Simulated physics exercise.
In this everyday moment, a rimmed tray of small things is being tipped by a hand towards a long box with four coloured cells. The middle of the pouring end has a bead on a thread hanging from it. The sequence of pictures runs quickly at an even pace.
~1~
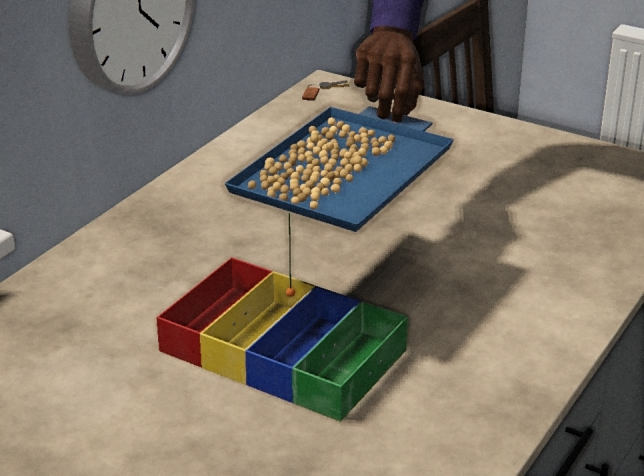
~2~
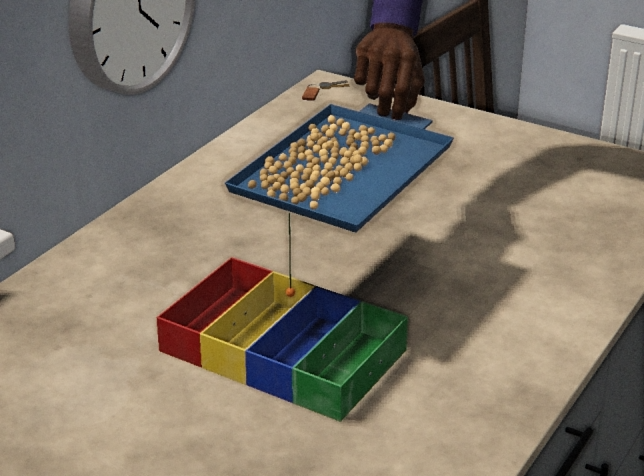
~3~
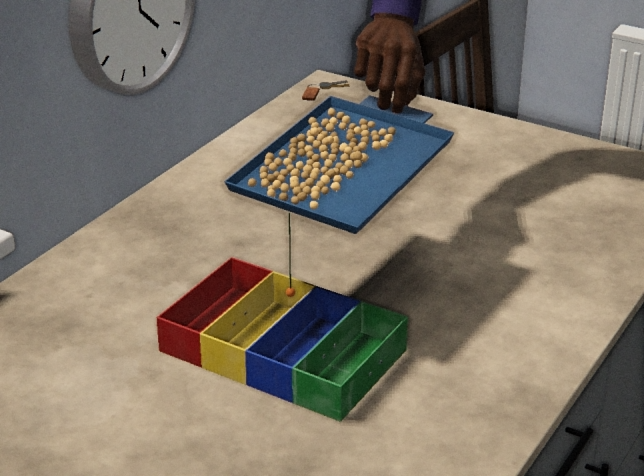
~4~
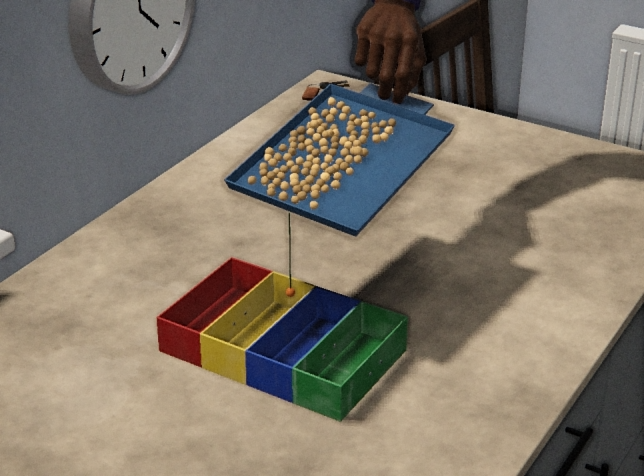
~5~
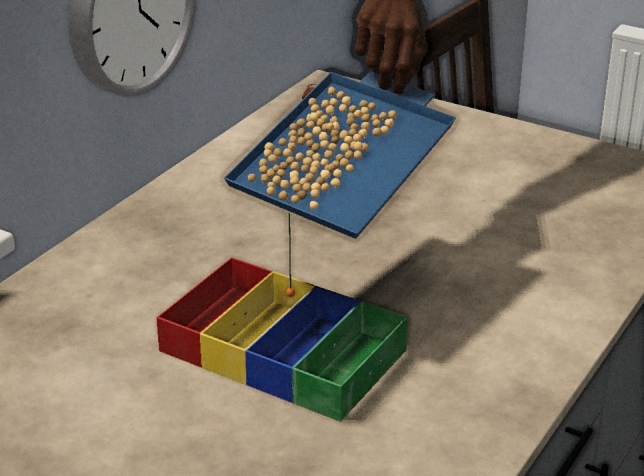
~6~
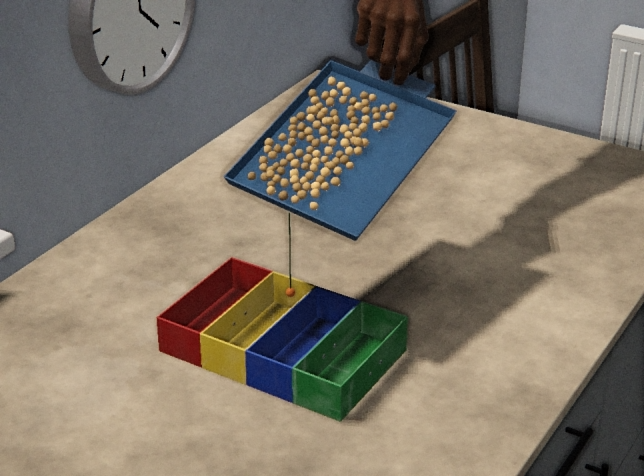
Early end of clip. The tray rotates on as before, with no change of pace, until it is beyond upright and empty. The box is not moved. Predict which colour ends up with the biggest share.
The biggest share goes to green.
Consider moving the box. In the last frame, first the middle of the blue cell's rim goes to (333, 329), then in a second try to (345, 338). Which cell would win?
Taking the two placings in order, you'd get the cell in blue and then the blue one.
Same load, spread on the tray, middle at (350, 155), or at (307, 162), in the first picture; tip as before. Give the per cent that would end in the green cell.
It's 60 percent the first time and 60 percent the second.
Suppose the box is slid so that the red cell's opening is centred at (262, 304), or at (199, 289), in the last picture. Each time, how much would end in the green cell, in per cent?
About 0 per cent, then about 70 per cent.
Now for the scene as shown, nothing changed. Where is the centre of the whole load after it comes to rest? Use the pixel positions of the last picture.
The centre comes to rest close to (339, 358).
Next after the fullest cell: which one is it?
The runner-up is the blue one.
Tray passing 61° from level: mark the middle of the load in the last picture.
Look about (335, 203) in the last picture.
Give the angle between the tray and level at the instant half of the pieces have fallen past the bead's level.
Roughly 110 degrees.
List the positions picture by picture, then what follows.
The first frame shows corners of the pouring end at (229, 183) and (356, 222), level; middle of the load at (325, 160), dried chickpeas; bead on its thread at (291, 292); red cell at (180, 339); yellow cell at (224, 356); blue cell at (269, 373); green cell at (317, 391).
The second frame shows corners of the pouring end at (229, 182) and (356, 222), level; middle of the load at (325, 159).
The third frame shows corners of the pouring end at (229, 181) and (356, 224), tipped barely, lowest at the right corner; middle of the load at (325, 155).
The fourth frame shows corners of the pouring end at (229, 179) and (356, 227), tipped a little, lowest at the right corner; middle of the load at (325, 150).
The fifth frame shows corners of the pouring end at (229, 177) and (356, 230), tipped a little, lowest at the right corner; middle of the load at (325, 144).
The sixth frame shows corners of the pouring end at (229, 176) and (356, 233), tipped clearly, lowest at the right corner; middle of the load at (325, 140); red cell at (180, 339); yellow cell at (224, 356); blue cell at (269, 373); green cell at (317, 391).
Soon, tray tipped steeply; most on the tray; a stray few in the green cell; a small part falling or outside the box.
A while on, tray tipped right over; most on the tray; a small part in the green cell; a small part in the blue cell; a stray few falling or outside the box.
Towards the end, tray tipped past a quarter turn; about half in the green cell; about a third in the blue cell; a stray few in the yellow cell; a stray few falling or outside the box.
Finally, tray tipped past a quarter turn; about half in the green cell; about a third in the blue cell; a stray few in the yellow cell; none in the red cell; a stray few outside the box.
